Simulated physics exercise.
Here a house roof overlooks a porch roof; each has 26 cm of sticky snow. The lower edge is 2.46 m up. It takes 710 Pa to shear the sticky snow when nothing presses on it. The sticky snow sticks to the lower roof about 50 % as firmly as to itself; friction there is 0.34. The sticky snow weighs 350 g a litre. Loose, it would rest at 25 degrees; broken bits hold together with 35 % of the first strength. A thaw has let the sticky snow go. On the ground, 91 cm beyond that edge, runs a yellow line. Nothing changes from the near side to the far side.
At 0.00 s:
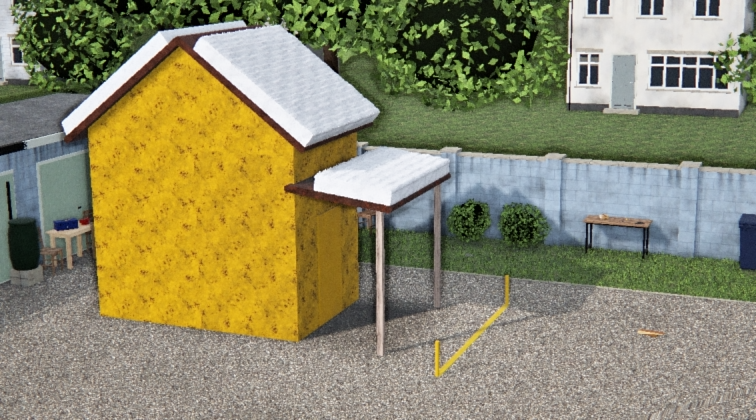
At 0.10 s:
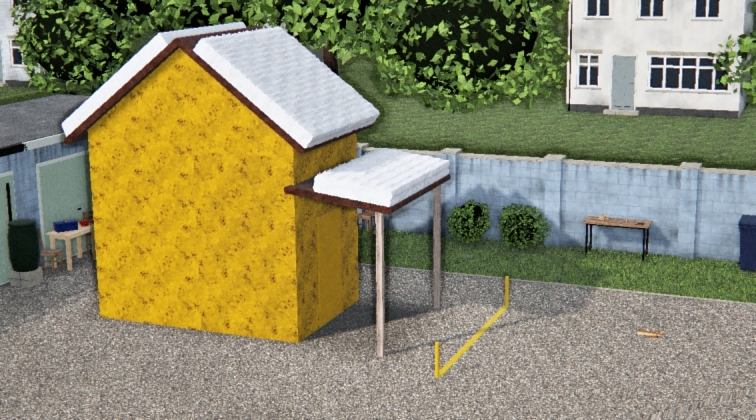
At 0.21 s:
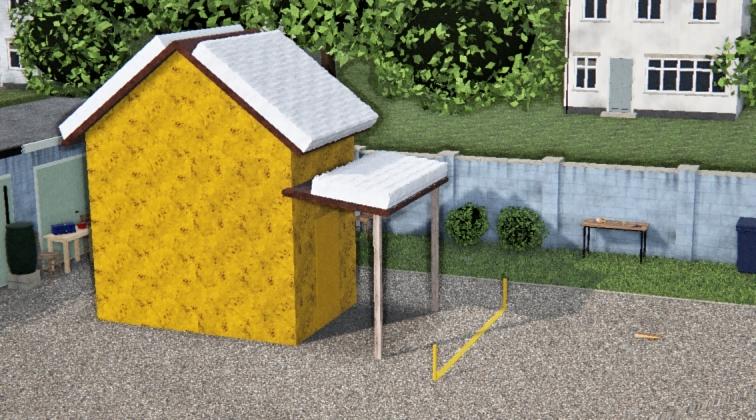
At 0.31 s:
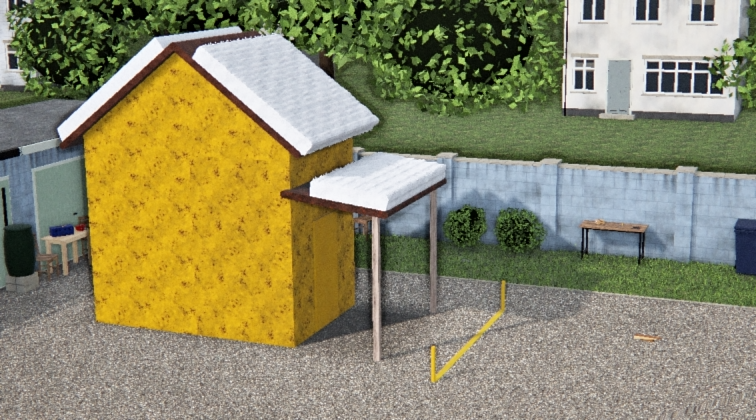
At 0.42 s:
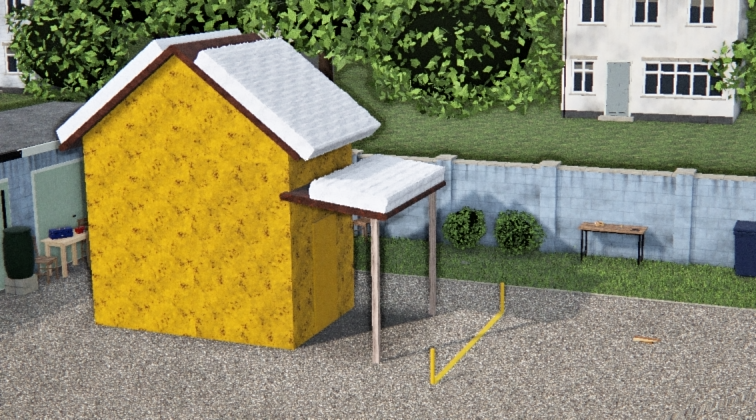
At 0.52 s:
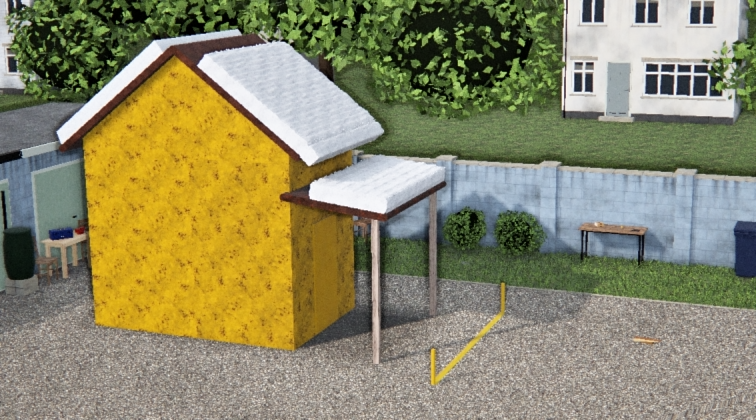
White snow slab on the steep roof of a yellow house slipping slightly down toward a snow-covered porch roof below.
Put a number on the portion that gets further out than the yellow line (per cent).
Close to 0 per cent.
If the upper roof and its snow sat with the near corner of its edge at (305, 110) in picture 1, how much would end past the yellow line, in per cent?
Then about 30 %.
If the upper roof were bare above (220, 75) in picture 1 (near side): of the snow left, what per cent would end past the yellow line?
In that case some 0 per cent.
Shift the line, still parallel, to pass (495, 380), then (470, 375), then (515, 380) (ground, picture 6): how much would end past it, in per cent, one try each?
In that order: 0 %, 0 %, 0 %.
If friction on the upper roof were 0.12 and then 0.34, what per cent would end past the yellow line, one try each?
In turn about 25 %, 8 %.
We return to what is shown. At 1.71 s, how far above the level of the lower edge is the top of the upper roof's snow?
Roughly 1.4 m.
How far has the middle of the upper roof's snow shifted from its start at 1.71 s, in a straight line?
Some 1.6 m.
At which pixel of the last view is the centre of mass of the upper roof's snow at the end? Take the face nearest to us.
At about (325, 167).
By 1.07 s, none is below the lower edge and 0 % is past the line.
By 1.71 s, none is below the lower edge and 0 % is past the line.
By 2.36 s, none is below the lower edge and 0 % is past the line.
By 3.00 s, none is below the lower edge and 0 % is past the line.
By 3.10 s, at the end, none is below the lower edge and 0 % is past the line.
